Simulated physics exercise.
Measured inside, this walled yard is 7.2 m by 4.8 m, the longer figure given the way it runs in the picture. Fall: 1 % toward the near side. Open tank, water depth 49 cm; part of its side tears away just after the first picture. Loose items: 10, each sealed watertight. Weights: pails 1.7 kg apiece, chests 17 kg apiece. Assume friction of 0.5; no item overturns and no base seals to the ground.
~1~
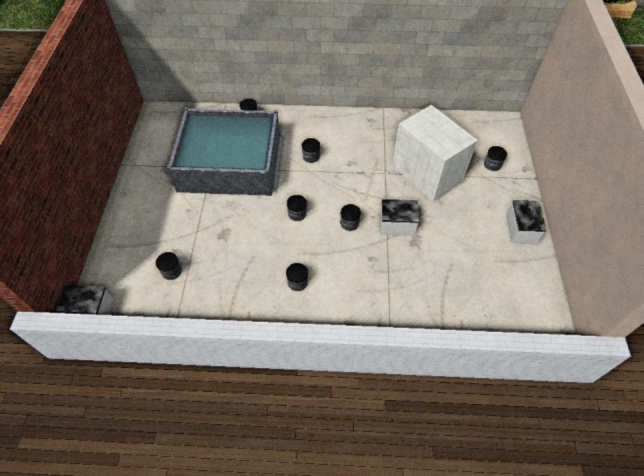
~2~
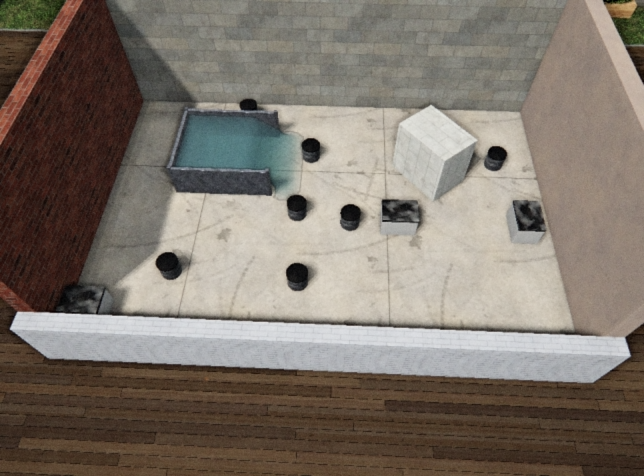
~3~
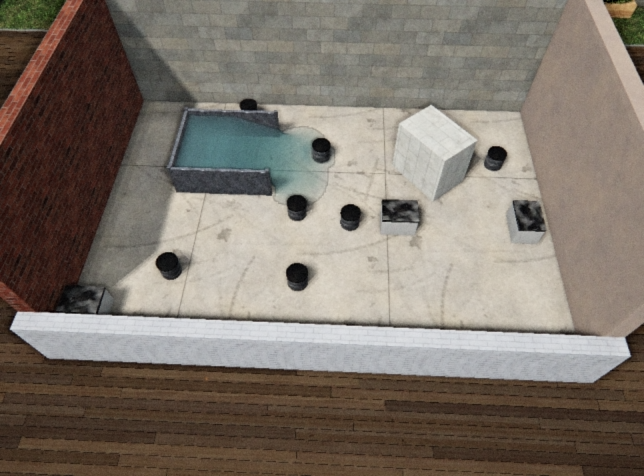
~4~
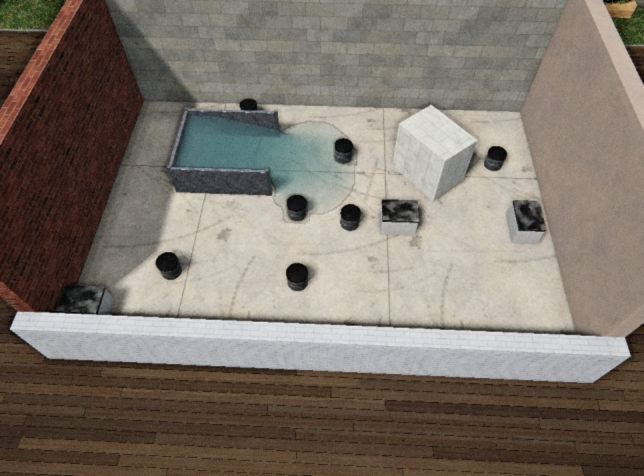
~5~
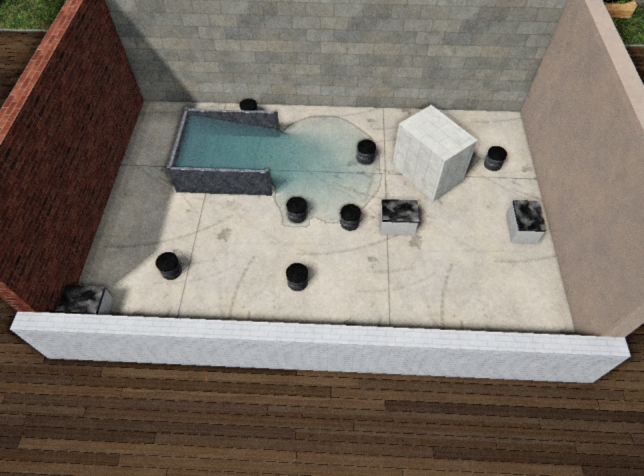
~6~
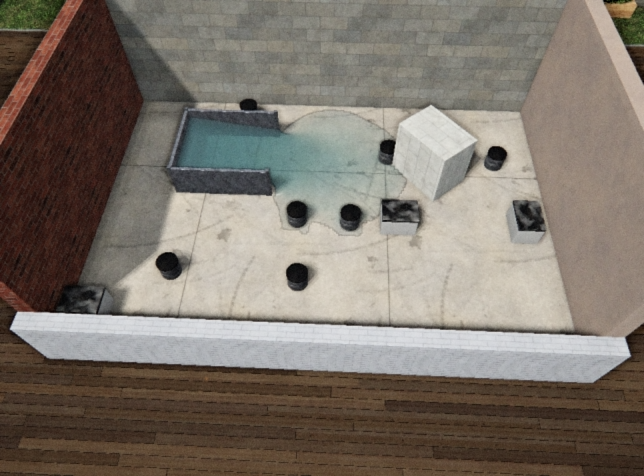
To begin with, a raised tank of blue-green water stands in a walled yard scattered with black pails and pale chests. Its right side opens, and water spreads rightward across the floor. One pail slides right to beside the large white block, while the water reaches others, nearly all remaining in place.
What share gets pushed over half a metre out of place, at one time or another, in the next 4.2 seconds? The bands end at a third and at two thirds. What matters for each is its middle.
It is a third to two thirds.
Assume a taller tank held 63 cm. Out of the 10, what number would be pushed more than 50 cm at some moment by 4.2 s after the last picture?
That would make 6 of them.
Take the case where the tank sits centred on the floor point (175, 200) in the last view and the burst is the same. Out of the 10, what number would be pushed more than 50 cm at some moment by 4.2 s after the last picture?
Then 6.
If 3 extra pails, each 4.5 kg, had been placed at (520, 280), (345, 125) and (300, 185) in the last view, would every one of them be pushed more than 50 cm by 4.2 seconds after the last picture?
Result, one by one: Exceeded, exceeded and exceeded.
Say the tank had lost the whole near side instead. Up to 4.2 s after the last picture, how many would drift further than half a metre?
Then it comes to 3 of them.
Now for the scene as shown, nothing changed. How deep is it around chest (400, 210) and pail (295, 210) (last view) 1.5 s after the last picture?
Close to 6 and 1 centimetres.
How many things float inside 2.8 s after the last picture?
At that time, 2.
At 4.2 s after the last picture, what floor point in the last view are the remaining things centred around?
Near (346, 250).
Then, 0.4 s after the last picture 1 of 10 are over 50 cm from their spots; 1 afloat.
Then, 1.5 s after the last picture 3 of 10 are over 50 cm from their spots; 1 afloat.
Then, 2.8 s after the last picture 3 of 10 are over 50 cm from their spots; 2 afloat.
Then, 4.2 s after the last picture 5 of 10 are over 50 cm from their spots, and 5 have been at some point; 5 afloat.
